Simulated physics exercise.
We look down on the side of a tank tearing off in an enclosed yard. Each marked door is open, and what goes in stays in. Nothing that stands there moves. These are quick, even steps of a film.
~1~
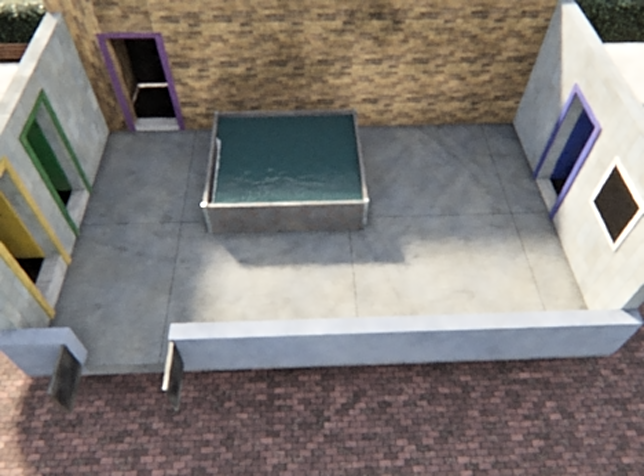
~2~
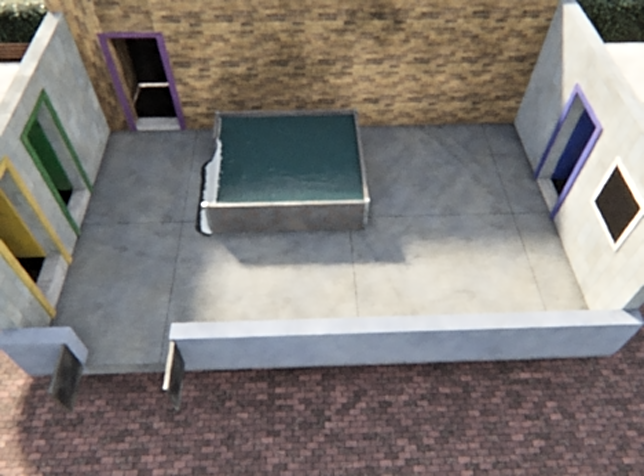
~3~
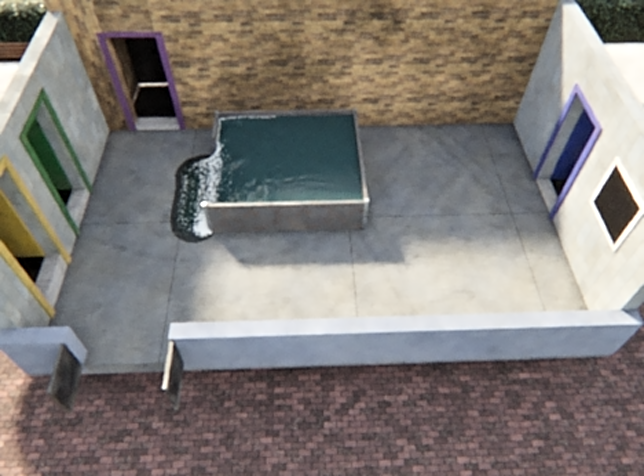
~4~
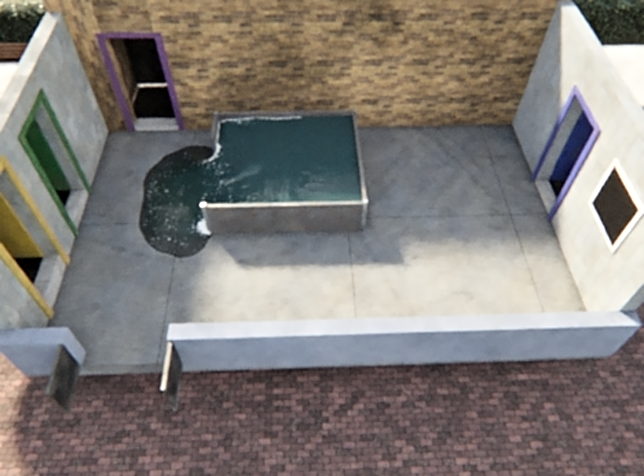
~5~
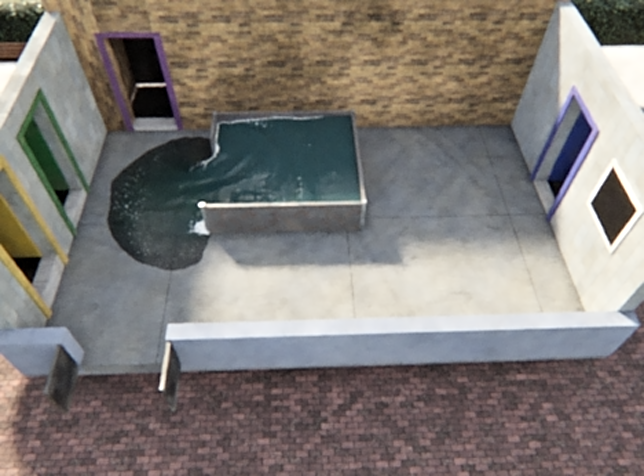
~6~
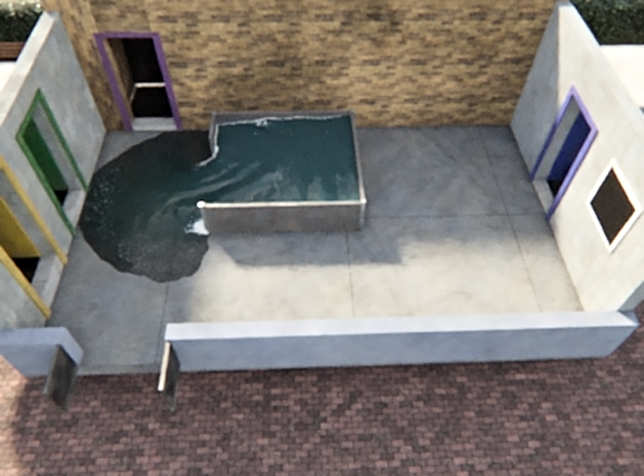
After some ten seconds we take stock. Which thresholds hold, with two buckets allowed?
The purple door takes more than that; the green door takes more than that; the blue door stays under that; the yellow door stays under that.
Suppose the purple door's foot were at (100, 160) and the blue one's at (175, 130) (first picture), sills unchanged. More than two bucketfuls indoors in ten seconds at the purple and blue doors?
The purple door is over; the blue door takes more.
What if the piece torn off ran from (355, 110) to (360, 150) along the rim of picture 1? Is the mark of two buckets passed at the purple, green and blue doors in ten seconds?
The purple one takes less; the green one stays under; the blue one takes more.
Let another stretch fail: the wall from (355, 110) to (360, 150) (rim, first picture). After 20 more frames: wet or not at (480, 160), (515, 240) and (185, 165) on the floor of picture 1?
In that order: Under water, flooded, dry.
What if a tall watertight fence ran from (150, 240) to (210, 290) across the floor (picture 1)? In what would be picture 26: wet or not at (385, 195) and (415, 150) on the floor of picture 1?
In turn: Not flooded, no water.
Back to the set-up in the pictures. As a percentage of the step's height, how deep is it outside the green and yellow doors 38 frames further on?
Roughly 100 per cent, then 60 per cent.
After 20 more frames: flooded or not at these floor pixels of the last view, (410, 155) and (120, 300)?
In that order: No water, wet.
A moment on, water covers 25 % of the floor; the purple door wet at the sill, nothing in, the green door over two buckets in, the blue door not reached, the yellow door wet at the sill, nothing in.
Next, water covers 25 % of the floor; the purple door wet at the sill, nothing in, the green door far over two buckets in, the blue door not reached, the yellow door wet at the sill, nothing in.
Then, water covers 35 % of the floor; the purple door under two buckets in, the green door far over two buckets in, the blue door not reached, the yellow door wet at the sill, nothing in.
Later, water covers 70 % of the floor; the purple door over two buckets in, the green door far over two buckets in, the blue door not reached, the yellow door wet at the sill, nothing in.
In the end, water covers 95 % of the floor; the purple door over two buckets in, the green door far over two buckets in, the blue door under two buckets in, the yellow door wet at the sill, nothing in.
